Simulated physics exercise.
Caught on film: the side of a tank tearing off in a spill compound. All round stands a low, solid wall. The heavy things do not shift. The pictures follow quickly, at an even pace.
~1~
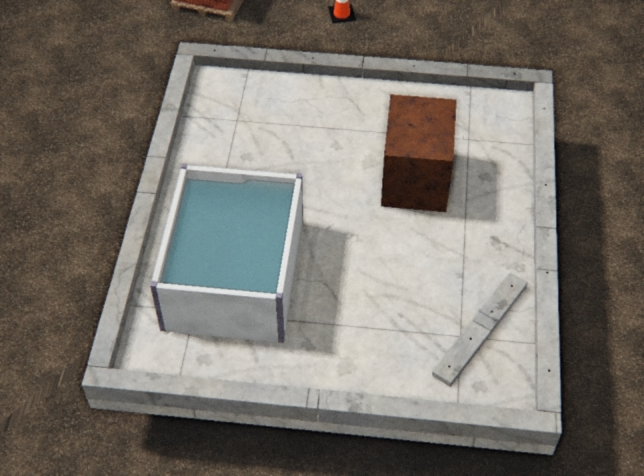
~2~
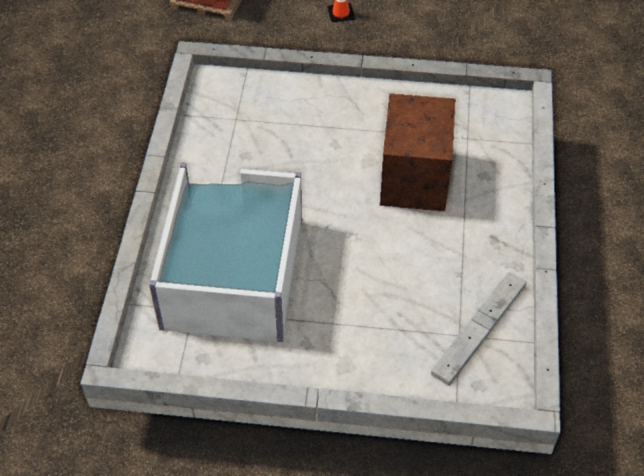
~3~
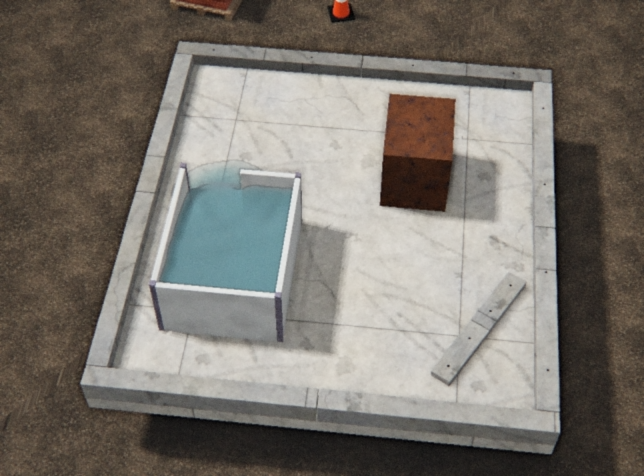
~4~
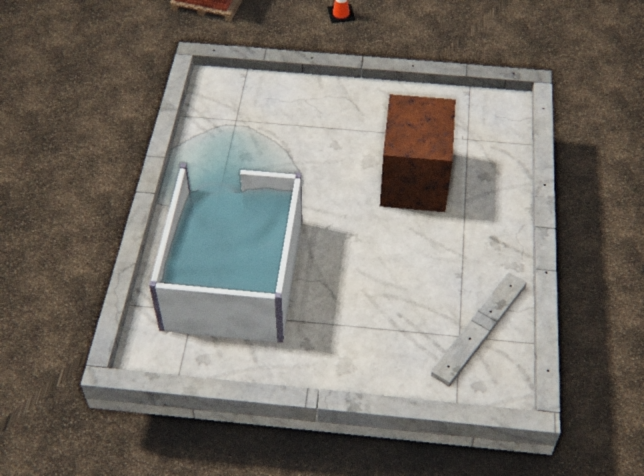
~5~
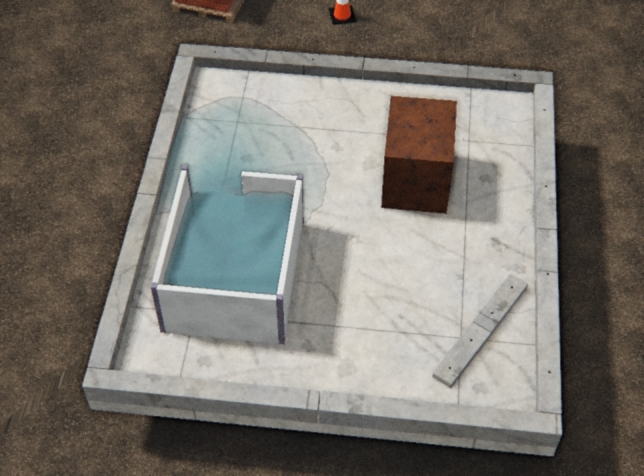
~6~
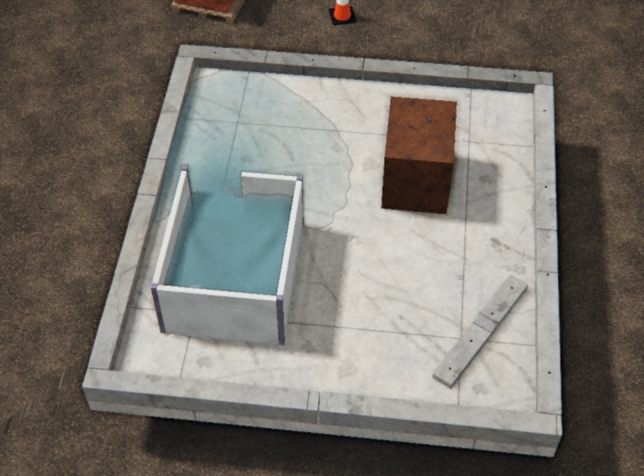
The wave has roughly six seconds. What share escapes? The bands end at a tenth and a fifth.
Over the wall goes from a tenth to a fifth.
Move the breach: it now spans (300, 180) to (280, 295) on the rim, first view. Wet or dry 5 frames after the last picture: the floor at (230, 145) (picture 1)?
Answer: Dry.
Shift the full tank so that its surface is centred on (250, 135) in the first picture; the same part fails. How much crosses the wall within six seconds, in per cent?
Some 26 per cent.
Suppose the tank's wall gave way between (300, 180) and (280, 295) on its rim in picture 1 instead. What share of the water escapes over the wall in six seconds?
Near 16 in a hundred.
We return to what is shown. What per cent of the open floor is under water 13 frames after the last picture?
About 45 per cent.
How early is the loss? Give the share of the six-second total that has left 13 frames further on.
Near 75 in a hundred.
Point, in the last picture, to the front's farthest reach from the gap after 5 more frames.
Roughly at (408, 85).
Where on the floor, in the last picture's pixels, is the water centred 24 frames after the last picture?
Roughly at (309, 176).
A moment on, water covers 25 % of the floor; the low wall has let 0 % over.
Next, water covers 30 % of the floor; the low wall has let 1 % over.
Then, water covers 40 % of the floor; the low wall has let 12 % over.
Later, water covers 50 % of the floor; the low wall has let 16 % over.
In the end, water covers 75 % of the floor; the low wall has let 16 % over.
